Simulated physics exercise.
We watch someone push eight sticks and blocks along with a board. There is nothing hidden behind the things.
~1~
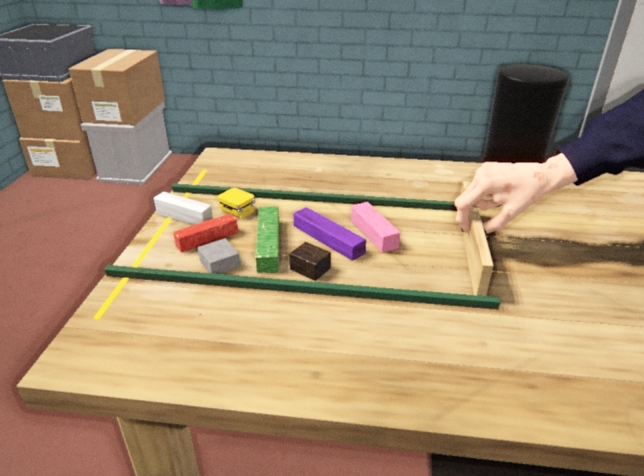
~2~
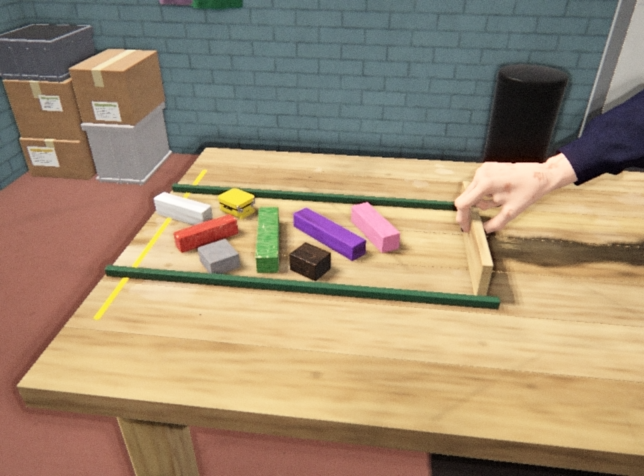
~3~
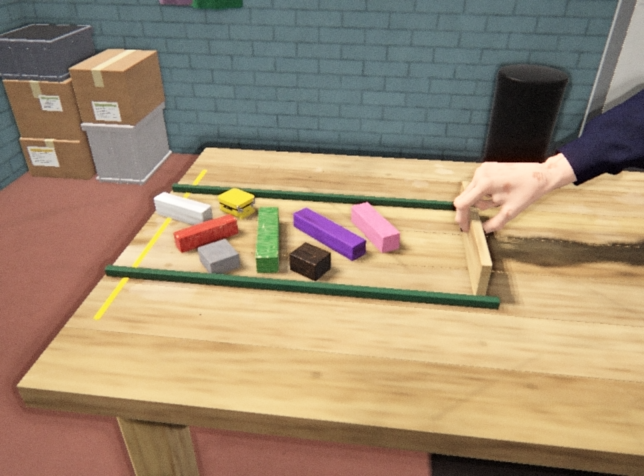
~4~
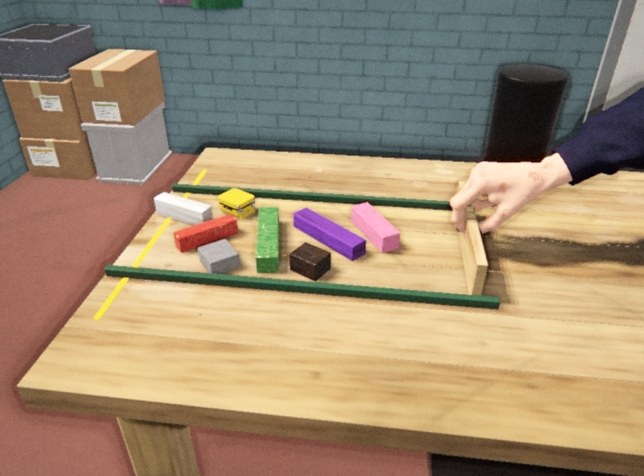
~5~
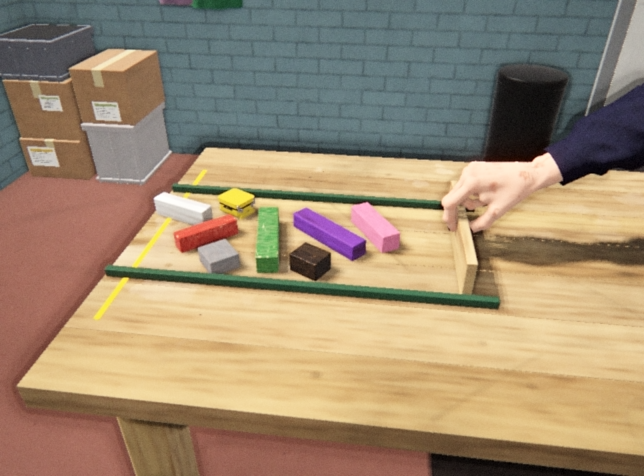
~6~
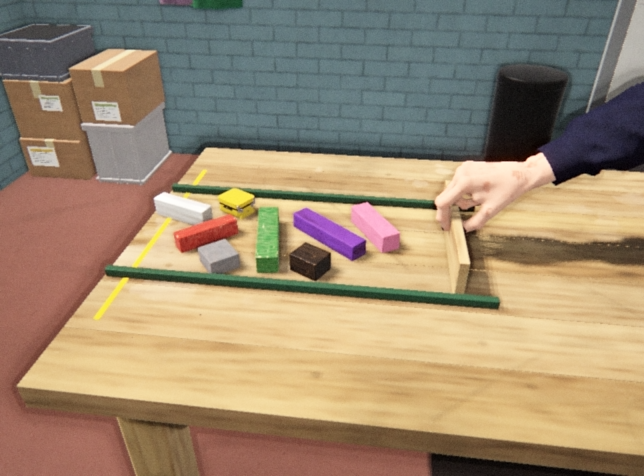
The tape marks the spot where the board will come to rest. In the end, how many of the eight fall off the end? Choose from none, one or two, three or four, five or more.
Final count: Five or more.
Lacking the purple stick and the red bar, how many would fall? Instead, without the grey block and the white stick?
You'd get 4 in the first case and 4 in the second one.
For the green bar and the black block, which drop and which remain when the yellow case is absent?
Green bar down, black block still up.
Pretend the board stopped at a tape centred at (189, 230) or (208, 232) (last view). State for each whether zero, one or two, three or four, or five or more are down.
In order, you'd get 3 or 4 falling, then either one or two.
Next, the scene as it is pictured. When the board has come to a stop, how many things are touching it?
2.
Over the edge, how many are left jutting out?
I count 1 overhanging.
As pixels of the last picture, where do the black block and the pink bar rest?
You'll find the black block at roughly (118, 256) and the pink bar at roughly (162, 209).
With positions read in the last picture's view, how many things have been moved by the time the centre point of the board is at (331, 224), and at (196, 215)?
The counts are 4 and 8.
Early on, none off yet; white stick at rest near (184, 210); red bar at rest near (207, 233); yellow case at rest near (237, 204).
Finally, the number that fall off is five or more; lost, purple stick, green bar, grey block, yellow case, red bar and white stick.
